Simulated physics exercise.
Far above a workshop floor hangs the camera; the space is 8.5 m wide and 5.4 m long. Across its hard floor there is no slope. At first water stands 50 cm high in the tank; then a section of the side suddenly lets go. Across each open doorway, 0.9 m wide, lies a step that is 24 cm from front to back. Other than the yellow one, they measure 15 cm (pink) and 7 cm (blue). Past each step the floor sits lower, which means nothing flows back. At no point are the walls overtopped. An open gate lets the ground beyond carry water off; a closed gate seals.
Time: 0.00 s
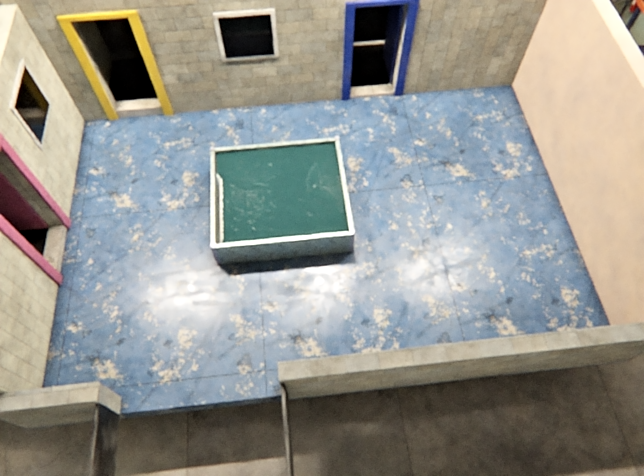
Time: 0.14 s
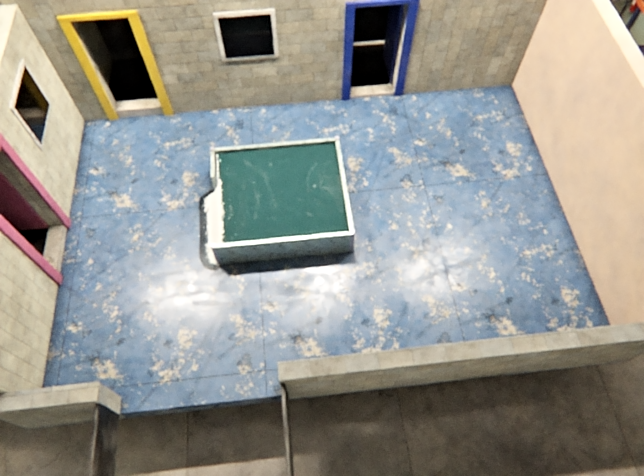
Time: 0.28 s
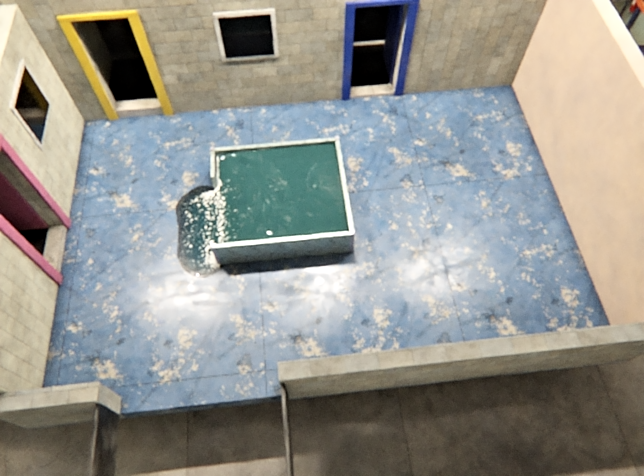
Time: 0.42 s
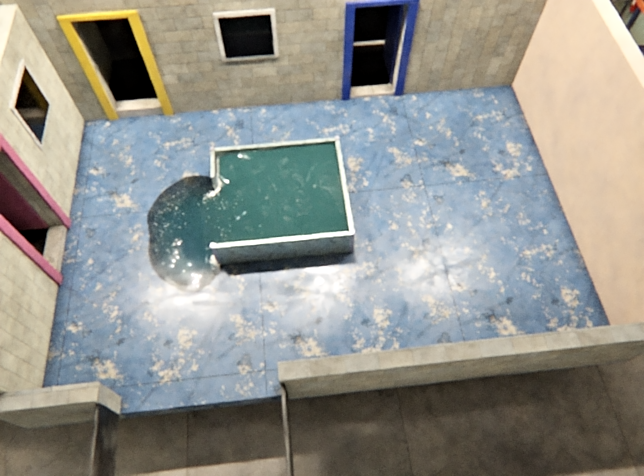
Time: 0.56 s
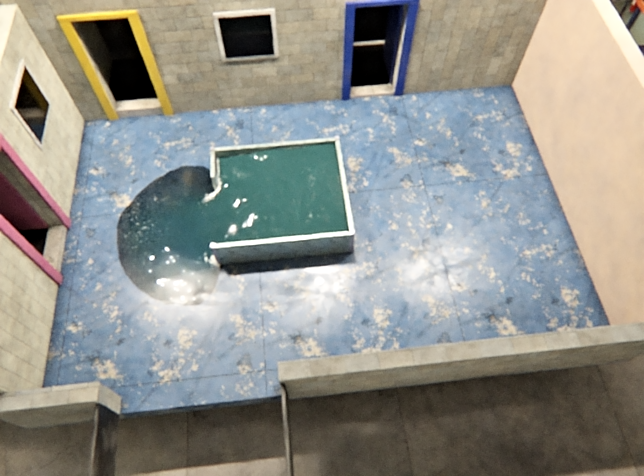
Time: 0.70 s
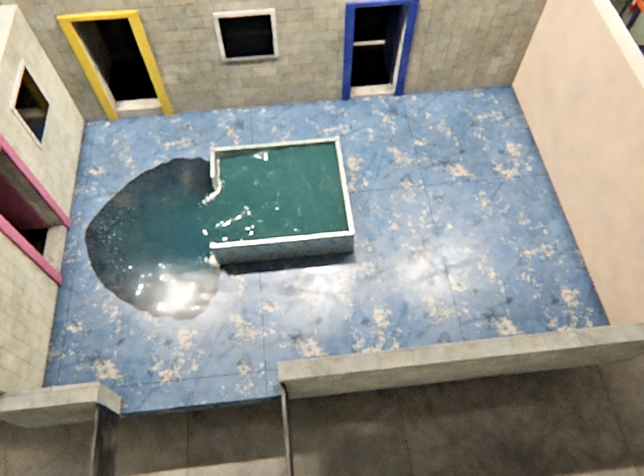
Dark water pouring from the left side of a green-looking tank and spreading in a widening rounded pool across a blue mottled floor.
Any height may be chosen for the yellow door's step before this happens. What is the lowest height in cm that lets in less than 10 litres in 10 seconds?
10.5 cm.
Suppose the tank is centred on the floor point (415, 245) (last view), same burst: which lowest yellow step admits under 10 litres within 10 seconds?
Some 8.0 cm.
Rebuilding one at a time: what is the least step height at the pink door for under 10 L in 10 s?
Pink door, minimum about 23 cm.
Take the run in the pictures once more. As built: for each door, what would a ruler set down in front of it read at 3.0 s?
In cm: Pink 22, blue 0, yellow 10.
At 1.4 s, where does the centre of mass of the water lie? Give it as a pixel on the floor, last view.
Around (239, 217).
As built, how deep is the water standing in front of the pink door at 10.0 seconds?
Some 6.5 centimetres.
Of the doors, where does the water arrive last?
It's the blue door.
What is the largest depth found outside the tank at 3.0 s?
I'd estimate roughly 28 cm.
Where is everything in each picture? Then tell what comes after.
Still water, 50 cm deep, in the tank at (279, 192); the yellow door at (124, 76) is dry, in the first frame.
The front is at (206, 258), 0.2 m from the gap at (219, 223); 0.2 m2 of floor is wet, 50 cm left at the back, in the second frame.
The gap is at (220, 224), the front 0.7 m out at (182, 220); the back of the tank holds 50 cm, in the third frame.
The gap is at (220, 224), the front 1.1 m out at (153, 226); the back of the tank holds 50 cm, in the fourth frame.
The gap is at (220, 224), the front 1.6 m out at (123, 244); the back of the tank holds 50 cm, in the fifth frame.
The front is at (91, 241), 2.2 m from the gap at (220, 224); 4.1 m2 of floor is wet, 49 cm left at the back; 1.6 m in a straight line remain to the yellow door at (124, 76), in the sixth frame.
After 1.4 s water covers 20 % of the floor, deepest (27 cm) near (62, 269); it has not reached the yellow door.
After 3.0 s water covers 25 % of the floor, deepest (28 cm) near (40, 405); 10 cm at the yellow door, 0 litres in over its 20 cm step.
After 10.0 s water covers 90 % of the floor, deepest (8 cm) near (82, 141); 7 cm at the yellow door, 0 litres in over its 20 cm step.
At the yellow door as built, the water arrived by 2.6 s and peaked near 13 cm at 3.6 s.
With a step of 9.5 cm, 15 litres would have come in within the 10 s; with 13 cm, 2 litres. So under 10 litres takes about 10.5 cm.
